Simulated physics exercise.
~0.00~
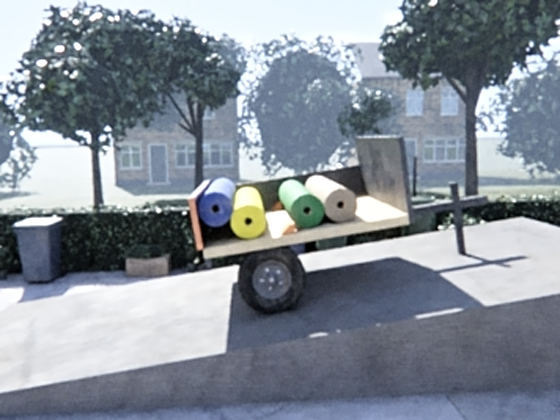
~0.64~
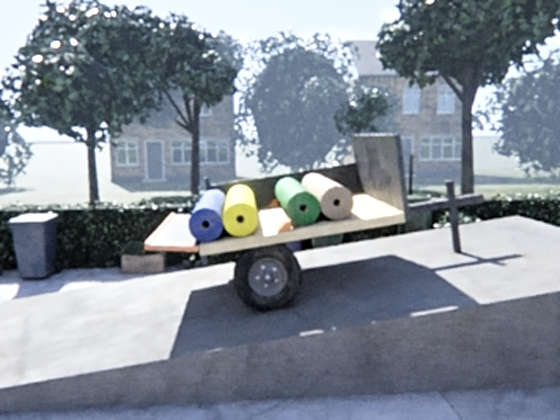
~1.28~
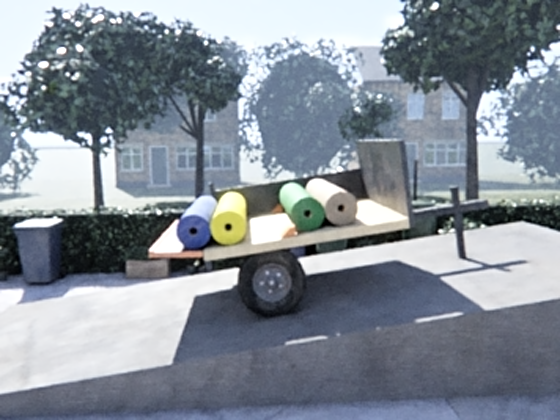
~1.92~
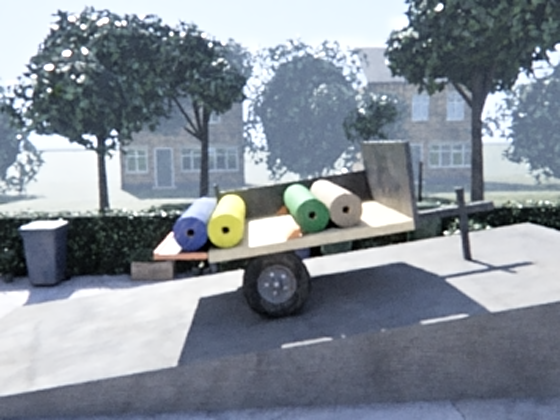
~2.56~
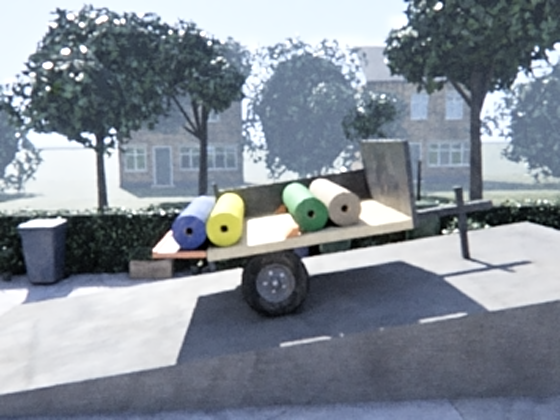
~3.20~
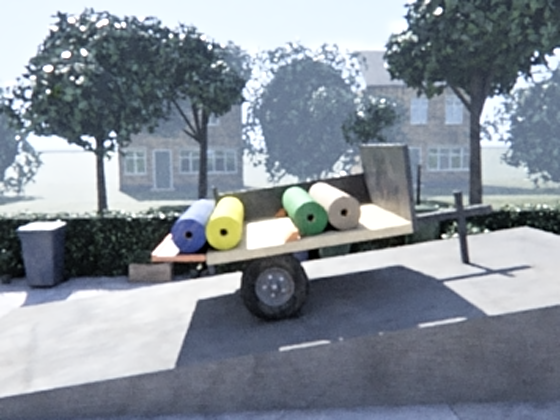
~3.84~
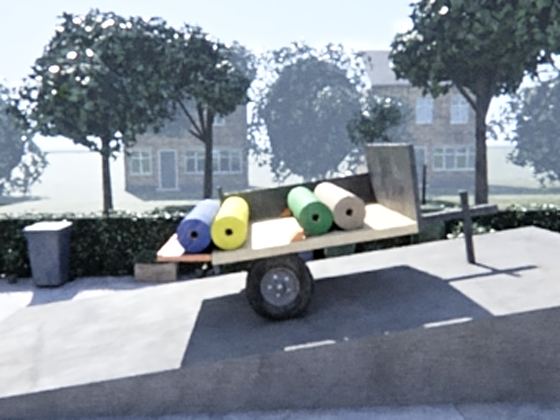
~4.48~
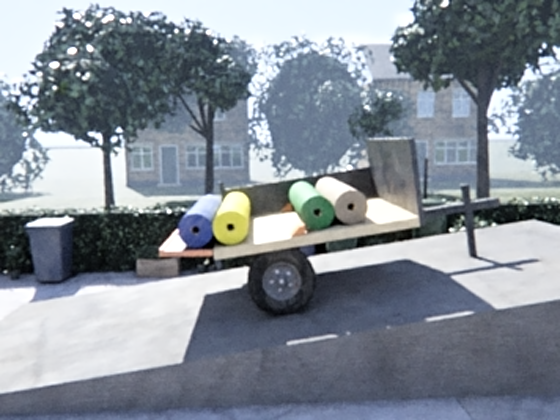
On a sloping street, a trailer's tailgate drops and blue and yellow rolls shift left, staying aboard.
